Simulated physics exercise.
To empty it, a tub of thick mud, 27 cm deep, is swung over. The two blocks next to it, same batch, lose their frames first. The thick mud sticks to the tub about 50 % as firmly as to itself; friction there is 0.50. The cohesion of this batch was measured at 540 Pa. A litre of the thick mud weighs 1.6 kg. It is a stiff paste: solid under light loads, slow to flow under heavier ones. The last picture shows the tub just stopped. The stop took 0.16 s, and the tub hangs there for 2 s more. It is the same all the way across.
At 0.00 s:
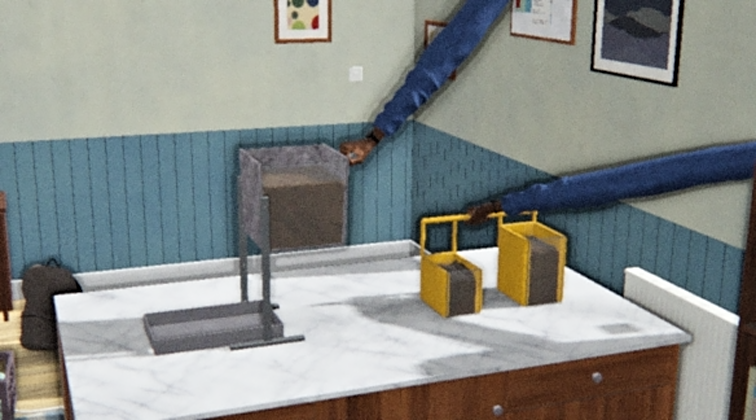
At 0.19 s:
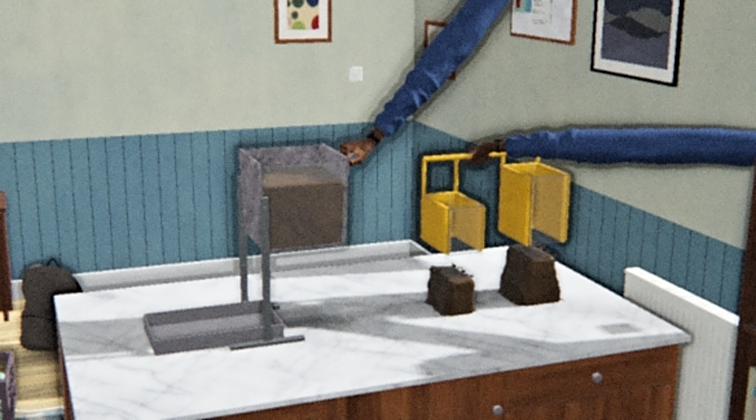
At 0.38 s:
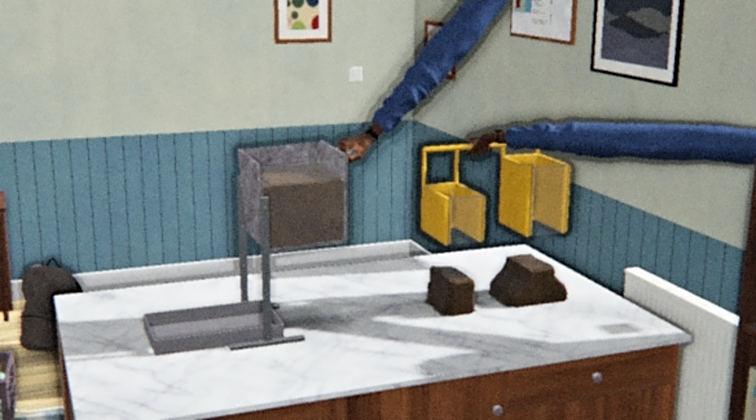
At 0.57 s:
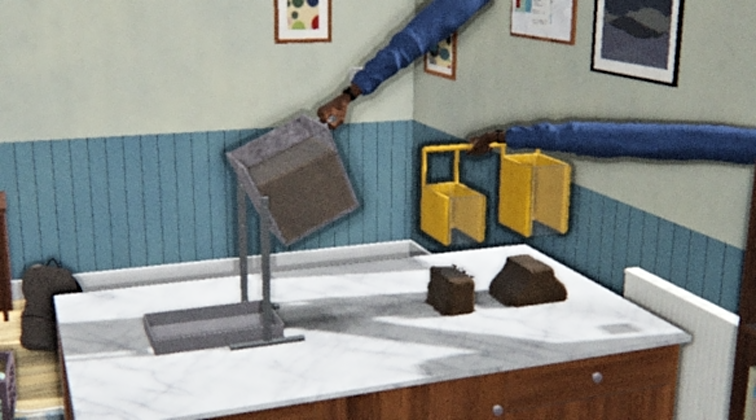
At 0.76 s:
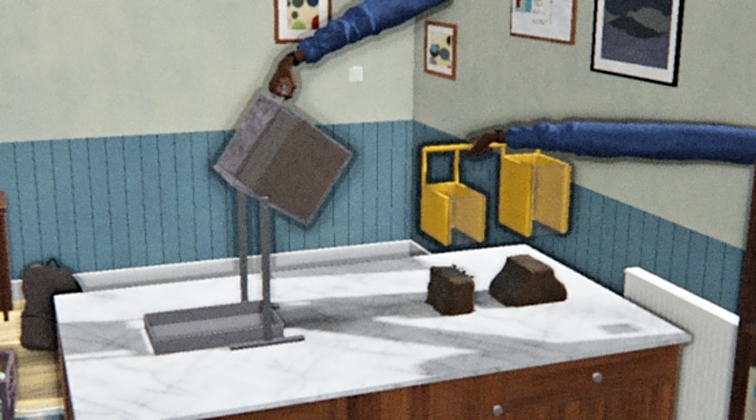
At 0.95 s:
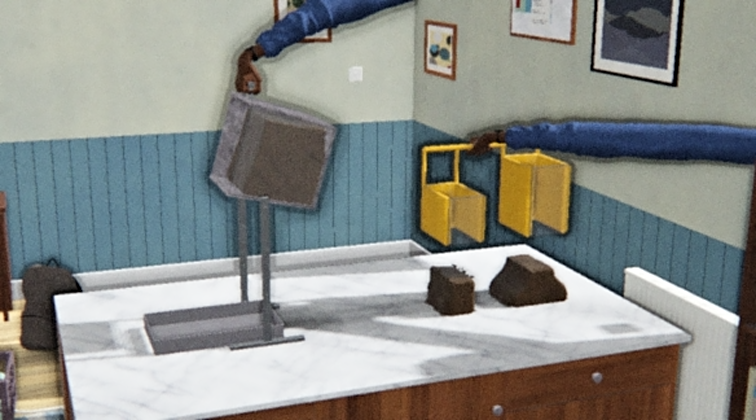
Two blue-sleeved arms reach in from the right over a white marble counter in a room with pale green and blue-panelled walls, seen from slightly above by a still camera. One holds a grey tub of brown mud on a stand above a tray; the other grips joined yellow boxes around two dark blocks. The boxes lift away, the right block slumps noticeably, then the tub swings up and over leftward.
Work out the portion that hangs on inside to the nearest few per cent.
The portion that hangs on inside is near 88 %.
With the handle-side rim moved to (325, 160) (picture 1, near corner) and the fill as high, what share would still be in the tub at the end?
In that case some 100 per cent.
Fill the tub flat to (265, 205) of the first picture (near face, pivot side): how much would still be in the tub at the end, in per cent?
It would be near 100 %.
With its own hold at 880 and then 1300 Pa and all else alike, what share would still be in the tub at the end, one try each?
In that order: 100 %, 100 %.
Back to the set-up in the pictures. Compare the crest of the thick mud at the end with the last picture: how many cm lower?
About 6 cm.
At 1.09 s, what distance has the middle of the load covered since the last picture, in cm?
Some 3 cm.
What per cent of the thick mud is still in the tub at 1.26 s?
About 95 %.
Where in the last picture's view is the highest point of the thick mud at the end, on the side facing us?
At about (300, 138).
After 1.09 s, the tub is at 74 degrees and holds 100 %.
After 1.26 s, the tub is at 74 degrees and holds 94 %.
After 1.43 s, the tub is at 74 degrees and holds 91 %.
After 1.60 s, the tub is at 74 degrees and holds 89 %.
After 2.95 s, at the end, the tub is at 74 degrees and holds 88 %.
